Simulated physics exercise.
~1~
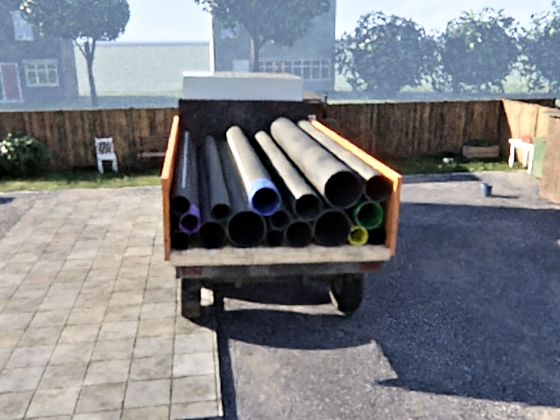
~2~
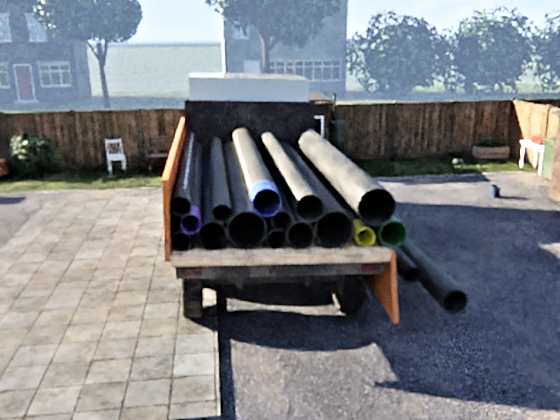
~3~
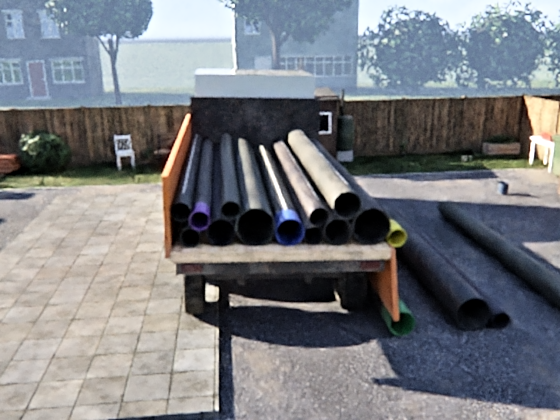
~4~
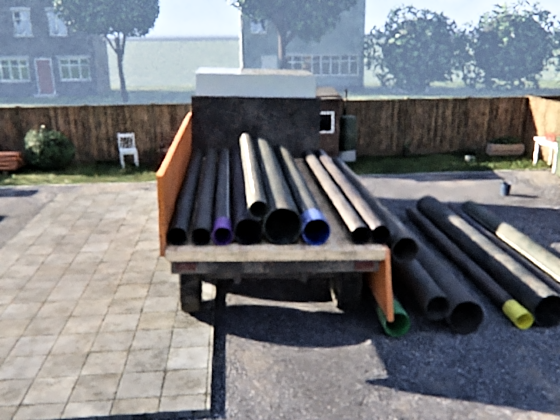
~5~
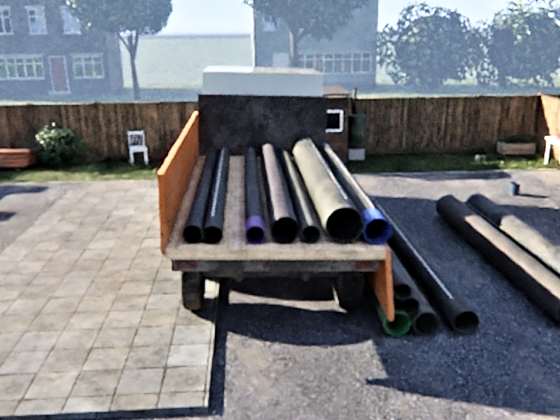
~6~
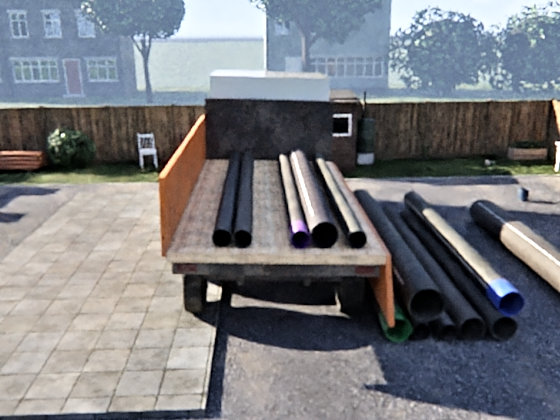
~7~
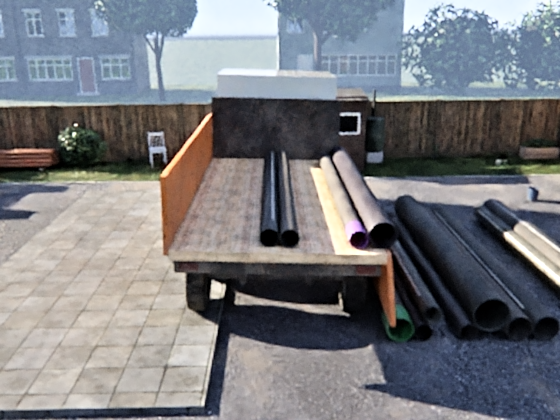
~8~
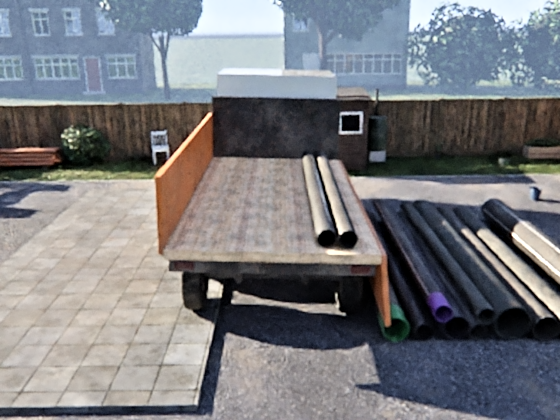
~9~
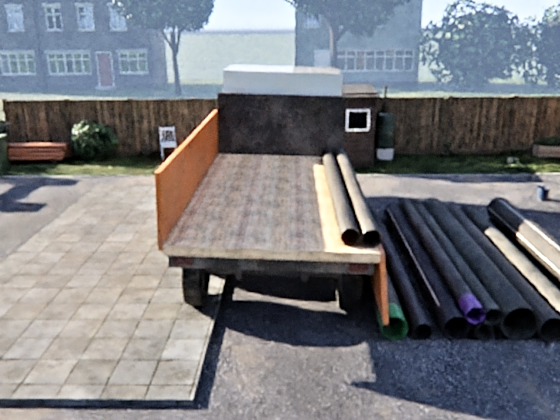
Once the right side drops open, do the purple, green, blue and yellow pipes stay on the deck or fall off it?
All four coloured pipes fall off. The green, yellow, blue and purple ones each go over the right edge of the deck.
Flatbed lorry shedding its stack of pipes as the right drop side falls open, two left on deck, the rest heaped alongside.
